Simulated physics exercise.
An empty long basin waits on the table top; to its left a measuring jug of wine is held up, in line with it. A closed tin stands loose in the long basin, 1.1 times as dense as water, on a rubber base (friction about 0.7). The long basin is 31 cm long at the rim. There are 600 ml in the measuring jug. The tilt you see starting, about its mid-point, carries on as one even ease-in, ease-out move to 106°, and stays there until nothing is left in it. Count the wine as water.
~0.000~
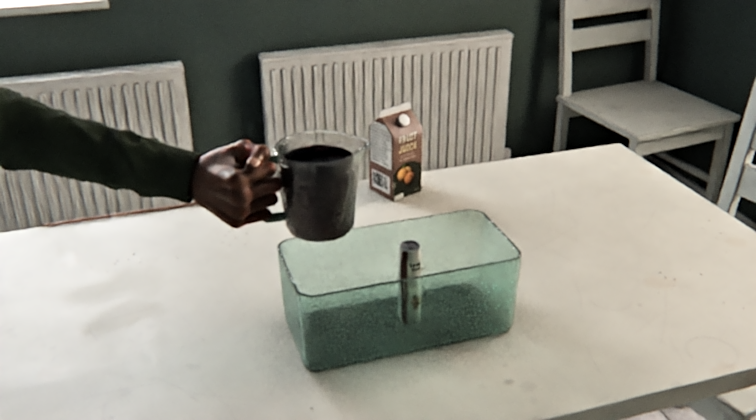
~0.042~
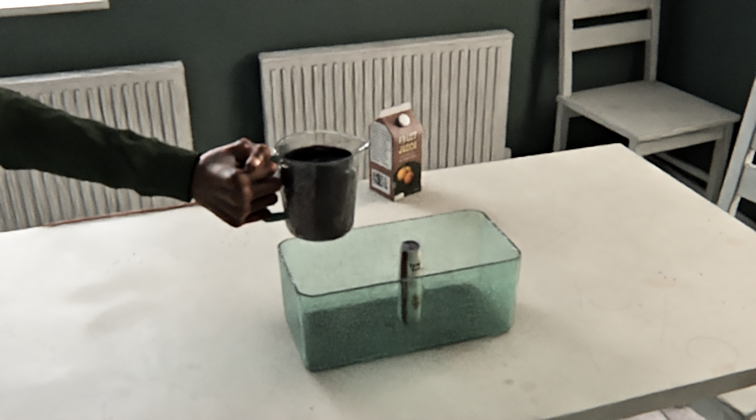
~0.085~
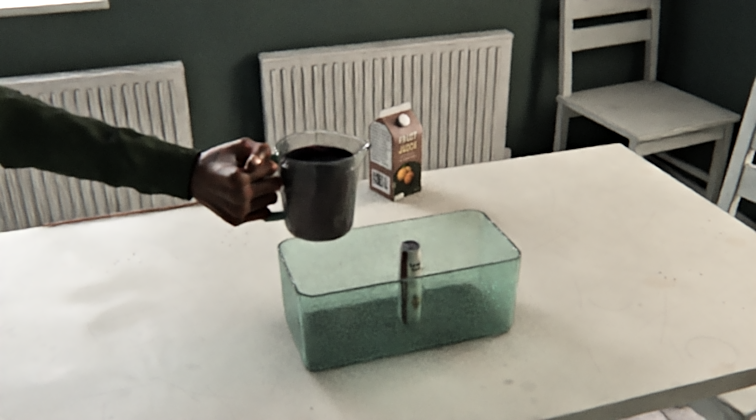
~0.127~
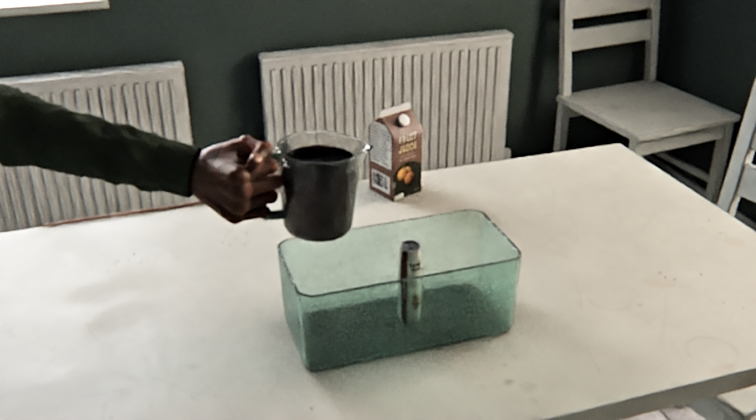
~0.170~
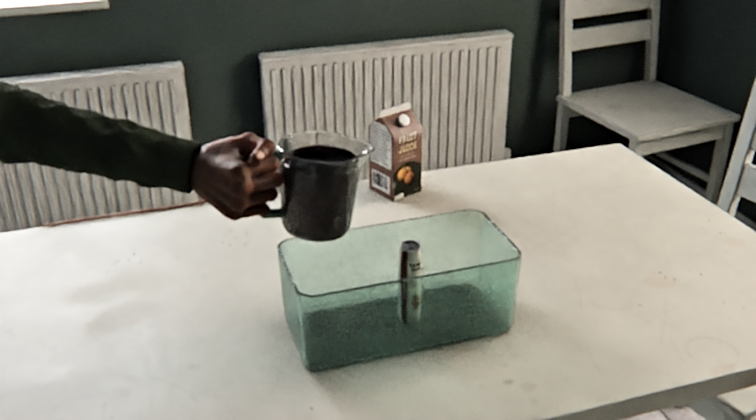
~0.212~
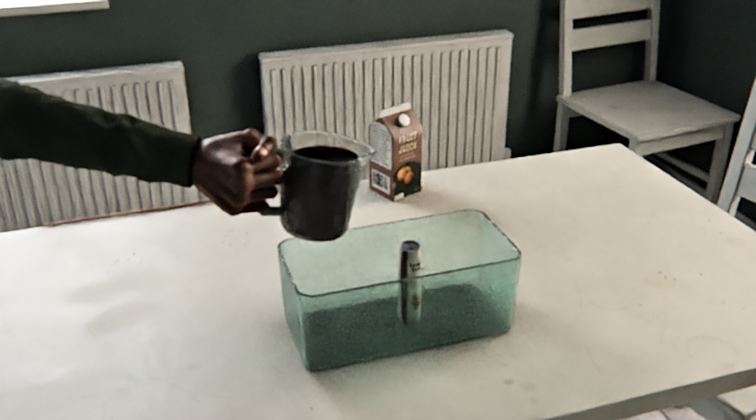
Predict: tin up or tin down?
The tin falls.
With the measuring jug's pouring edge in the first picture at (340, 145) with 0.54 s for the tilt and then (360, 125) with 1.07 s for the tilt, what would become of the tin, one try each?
First it keeps standing; then it falls.
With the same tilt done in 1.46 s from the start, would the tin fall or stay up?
The tin goes over.
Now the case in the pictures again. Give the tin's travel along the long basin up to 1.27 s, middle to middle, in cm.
Some 6 cm.
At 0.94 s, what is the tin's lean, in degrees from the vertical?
It is at some 0°.
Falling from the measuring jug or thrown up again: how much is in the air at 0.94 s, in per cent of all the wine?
About 14 per cent.
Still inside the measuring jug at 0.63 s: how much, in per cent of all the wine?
Near 78 in a hundred.
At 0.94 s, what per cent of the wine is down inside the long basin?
About 64 per cent.
Then, 0.63 s in, the tilt is 64° and 79 per cent is still to pour; the tin stands where it began.
Then, 0.94 s in, the tilt is 100° and 22 per cent is still to pour; the tin stands where it began.
Then, 1.27 s in, the tilt is 106° and 1 per cent is still to pour; the tin lies on its side.
Then, 1.62 s in, the tilt is 106° and 0 per cent is still to pour; the tin lies on its side.
Finally, the tin lies on its side.
